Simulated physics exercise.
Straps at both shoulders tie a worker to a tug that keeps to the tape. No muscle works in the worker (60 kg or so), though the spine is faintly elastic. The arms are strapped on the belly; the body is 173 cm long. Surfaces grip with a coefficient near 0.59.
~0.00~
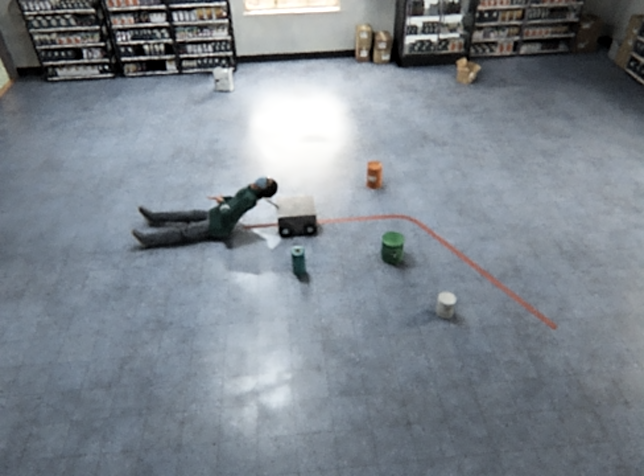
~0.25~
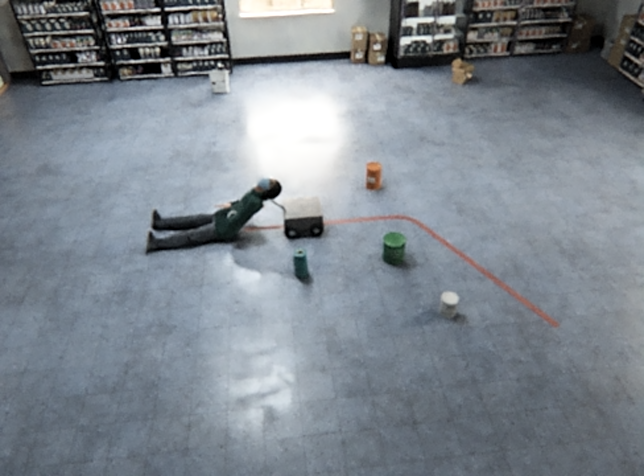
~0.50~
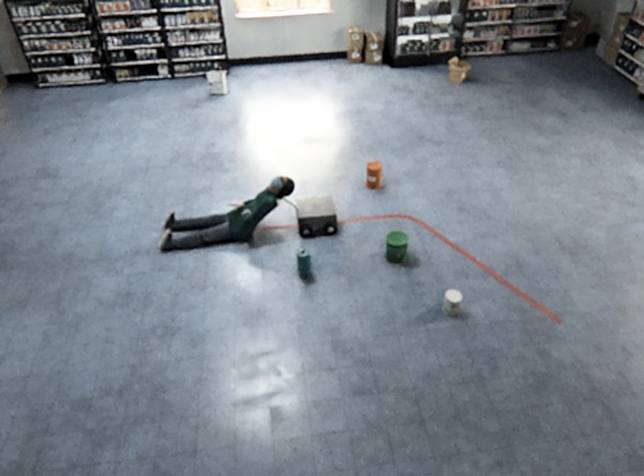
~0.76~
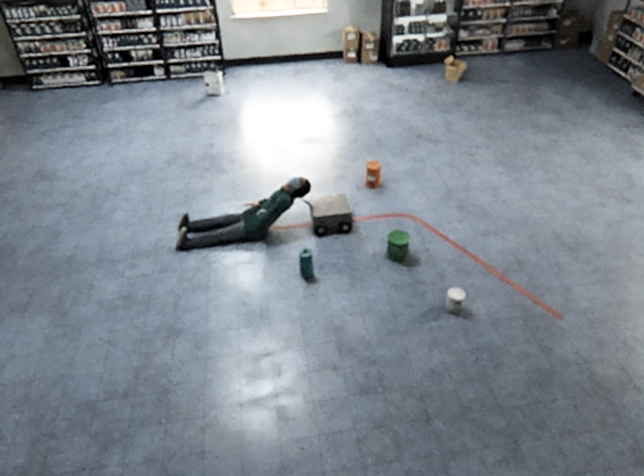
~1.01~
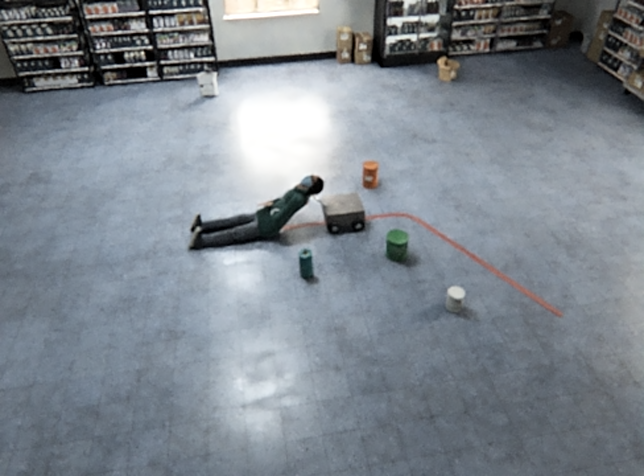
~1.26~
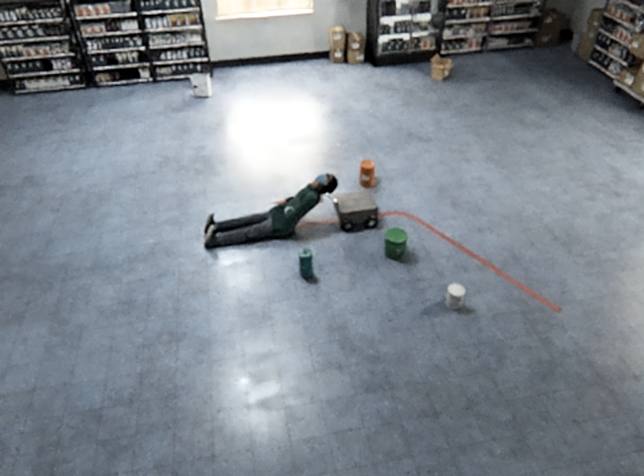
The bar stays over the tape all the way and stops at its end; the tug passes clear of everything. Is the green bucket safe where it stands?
In the end the green bucket holds its spot.
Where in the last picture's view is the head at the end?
At about (587, 278).
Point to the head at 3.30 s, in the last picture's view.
Near (444, 191).
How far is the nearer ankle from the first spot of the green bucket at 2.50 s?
Some 120 cm.
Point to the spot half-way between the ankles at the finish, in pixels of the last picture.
At about (455, 248).
After 2.50 s the green bucket is where it stood, near (396, 244) in the last picture's view; the nearer ankle is 125 cm from that spot.
After 3.30 s the green bucket is where it stood, near (396, 244) in the last picture's view; the orange bin where it stood; the nearer ankle is 91 cm from that spot.
After 4.20 s the green bucket is where it stood, near (396, 244) in the last picture's view; the orange bin where it stood; the nearer ankle is 56 cm from that spot.
After 5.00 s the green bucket is where it stood, near (396, 244) in the last picture's view; the orange bin where it stood; the nearer ankle is 32 cm from that spot.
After 5.9 s, green bucket stays put; teal post stays put; orange bin stays put; white can stays put.
